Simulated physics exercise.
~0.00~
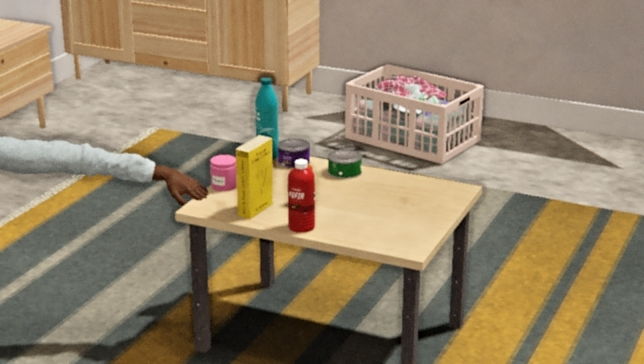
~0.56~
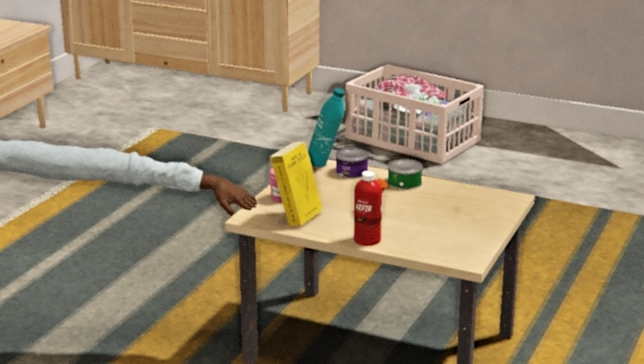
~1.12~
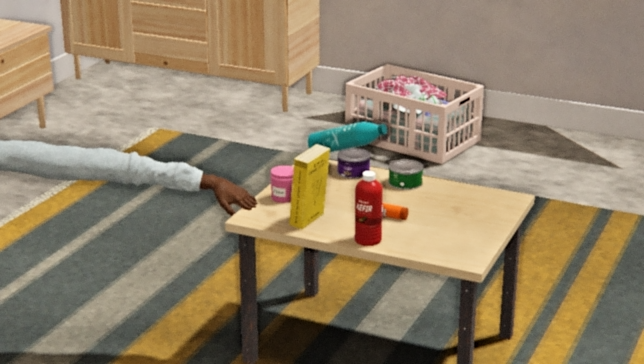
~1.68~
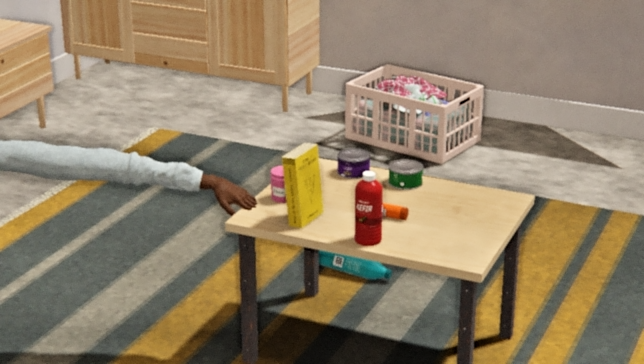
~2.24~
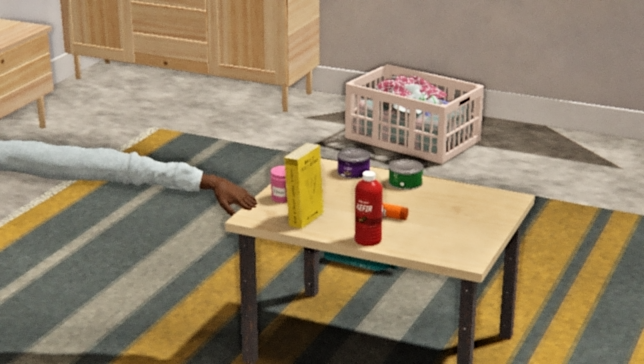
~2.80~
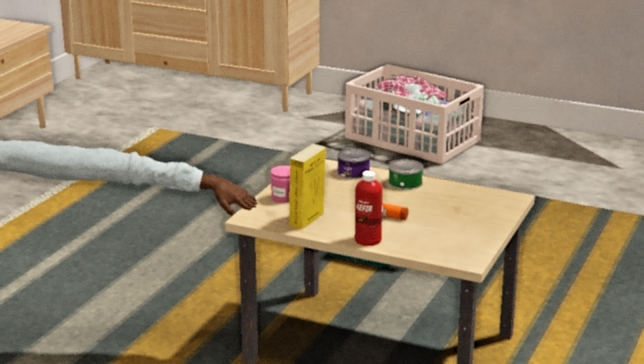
A hand pulled a small wooden table sharply to the right, making the tall turquoise bottle tip over and drop to the rug beneath, while an orange shaker ended up lying on the tabletop and the yellow book, red bottle and tubs stayed upright.
